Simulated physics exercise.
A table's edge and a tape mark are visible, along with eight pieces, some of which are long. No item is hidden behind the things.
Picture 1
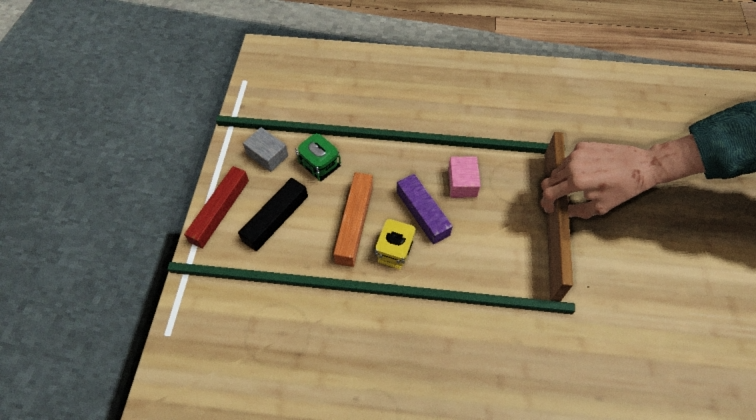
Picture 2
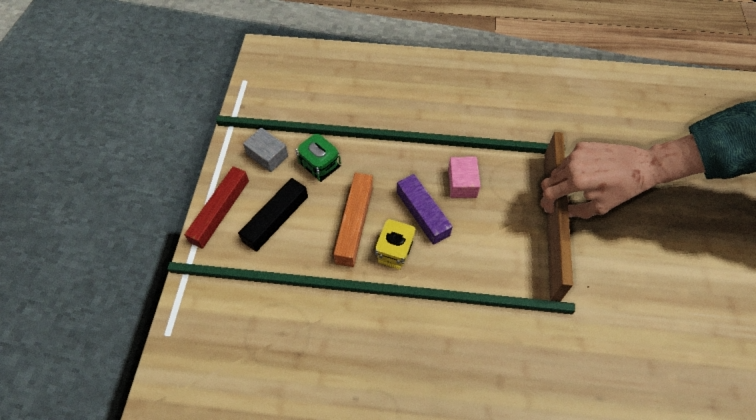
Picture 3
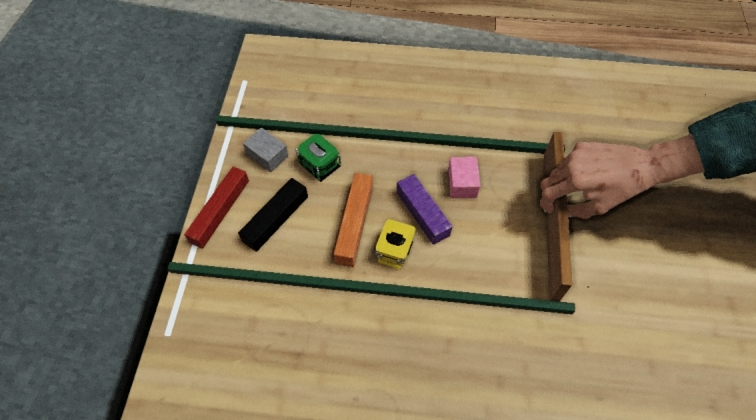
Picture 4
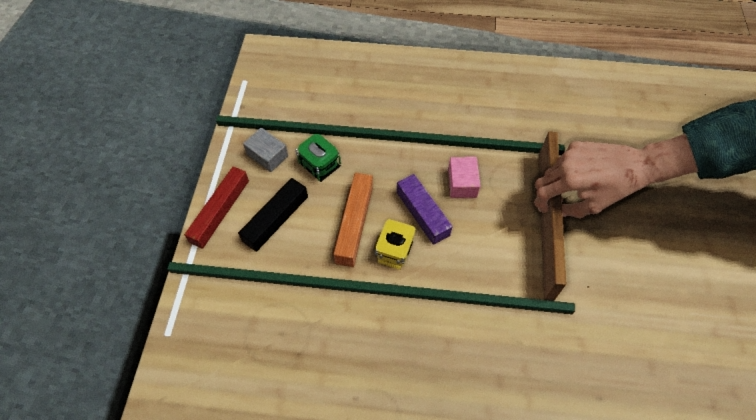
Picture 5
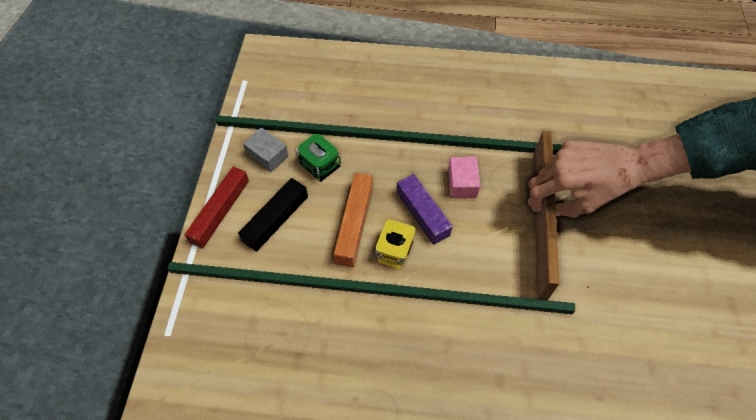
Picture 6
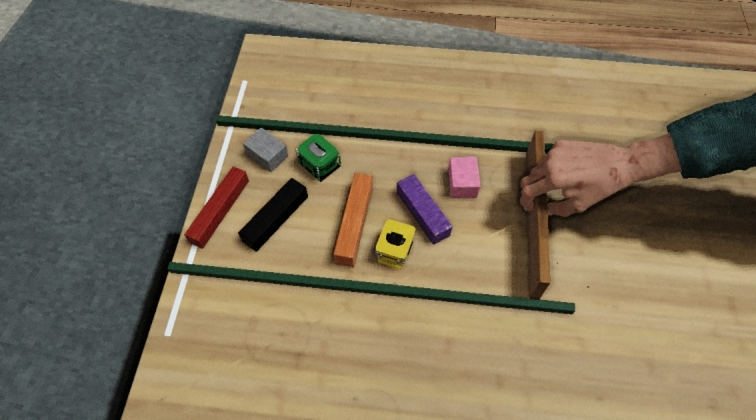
On a light wooden tabletop, eight coloured blocks and bars lie scattered between two green rails, near a white line at the left. A hand at the right holds an upright wooden board, still at first, then slides it slightly left along the rails while the pieces stay in place.
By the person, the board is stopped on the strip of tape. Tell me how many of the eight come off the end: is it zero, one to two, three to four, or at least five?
At least five.
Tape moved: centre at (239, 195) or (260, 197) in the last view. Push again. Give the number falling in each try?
So it's 4 the first time and 3 the second time.
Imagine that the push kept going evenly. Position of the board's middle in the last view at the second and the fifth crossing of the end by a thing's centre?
At (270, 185) for the second, at (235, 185) for the fifth.
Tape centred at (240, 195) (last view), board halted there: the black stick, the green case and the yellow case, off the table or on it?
What happens: The black stick goes down, the green case does not come off, the yellow case does not come off.
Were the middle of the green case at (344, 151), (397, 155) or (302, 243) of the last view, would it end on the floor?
The green case goes over; tumbles off; falls.
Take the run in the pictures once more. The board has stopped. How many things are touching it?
The count in contact is 1.
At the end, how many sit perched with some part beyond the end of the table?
The number overhanging is 1.
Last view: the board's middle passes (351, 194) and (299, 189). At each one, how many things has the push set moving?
At the first point the count is 6, at the second it's 8.
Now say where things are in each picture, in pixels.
The first frame shows red bar (218, 206); grey block (266, 150); black stick (274, 214); board (557, 213); tape (211, 192).
The second frame shows grey block (266, 150); purple bar (424, 209).
The third frame shows black stick (274, 214); board (556, 213).
The fourth frame shows red bar (218, 206); orange bar (354, 219).
The fifth frame shows grey block (266, 150); green case (319, 157).
The sixth frame shows red bar (218, 206); grey block (266, 150); black stick (274, 214); board (537, 211); tape (211, 192).
Early on, none off yet; red bar at rest near (218, 206); grey block at rest near (266, 150); black stick at rest near (274, 214).
Finally, the number that fall off is five or more; lost, purple bar, yellow case, orange bar, green case, black stick, grey block and red bar.
